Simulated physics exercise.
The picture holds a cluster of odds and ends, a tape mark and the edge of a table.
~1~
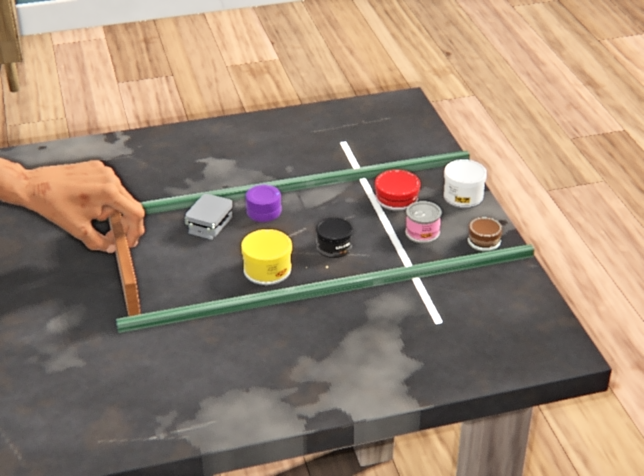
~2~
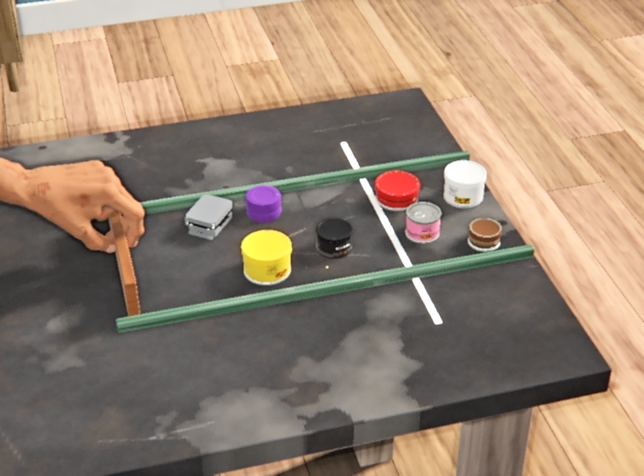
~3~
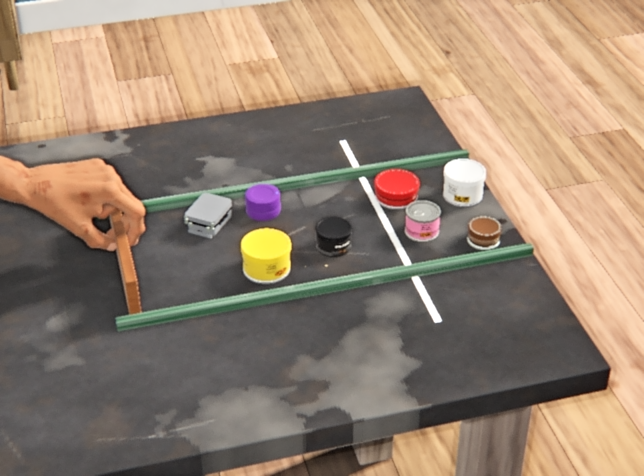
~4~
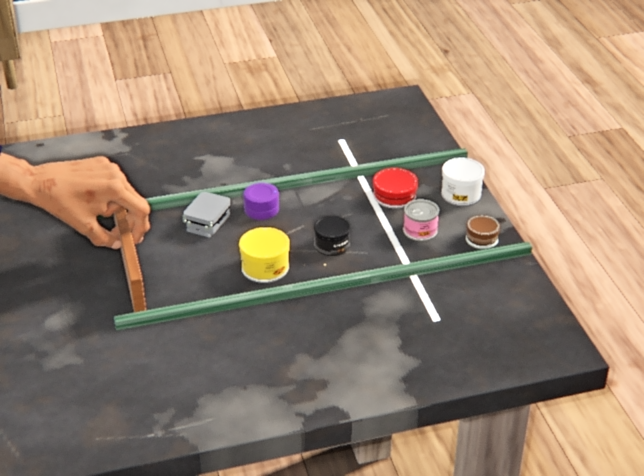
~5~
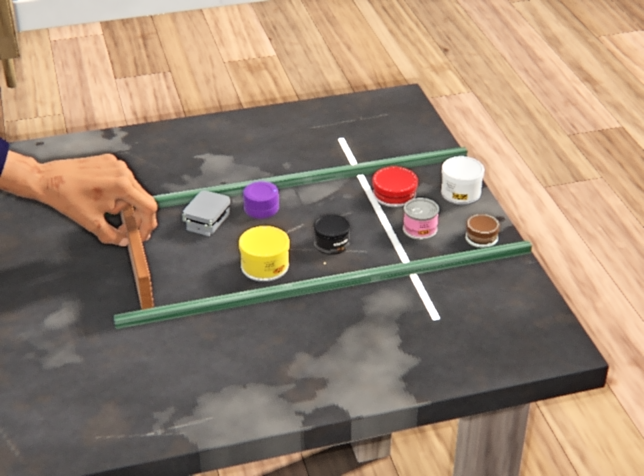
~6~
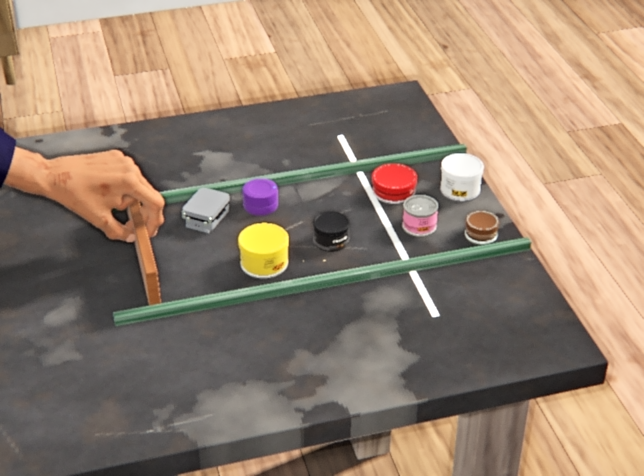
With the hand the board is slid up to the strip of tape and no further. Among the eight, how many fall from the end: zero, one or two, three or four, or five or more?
Tally: Nothing.
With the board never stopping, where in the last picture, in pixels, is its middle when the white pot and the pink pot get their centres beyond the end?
First one: Around (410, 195). Other one: Around (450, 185).
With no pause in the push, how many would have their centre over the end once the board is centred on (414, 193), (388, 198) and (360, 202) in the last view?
Place by place, 1, 0 and 0.
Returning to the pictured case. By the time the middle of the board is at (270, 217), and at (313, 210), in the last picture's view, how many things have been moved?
4 and 4.
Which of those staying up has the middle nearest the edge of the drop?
Answer: The white pot.
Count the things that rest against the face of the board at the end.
Count recorded: 3.
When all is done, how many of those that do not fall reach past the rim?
That would be 1.
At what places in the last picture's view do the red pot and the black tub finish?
The first sits around (440, 181), while the other sits around (400, 206).
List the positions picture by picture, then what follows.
In the first frame, white pot (464, 184); brown pot (485, 234); pink pot (423, 223); board (121, 250); tape (386, 223).
In the second frame, brown pot (485, 235); black tub (334, 239).
In the third frame, pink pot (423, 221); purple lid (263, 202).
In the fourth frame, white pot (462, 182); board (127, 246).
In the fifth frame, brown pot (482, 231); yellow pot (264, 254).
In the sixth frame, white pot (461, 178); brown pot (482, 228); pink pot (420, 216); board (141, 239); tape (383, 217).
Soon after, none off yet; white pot at rest near (461, 178); brown pot at rest near (482, 228); pink pot at rest near (420, 216).
In the end, the number that fall off is zero.
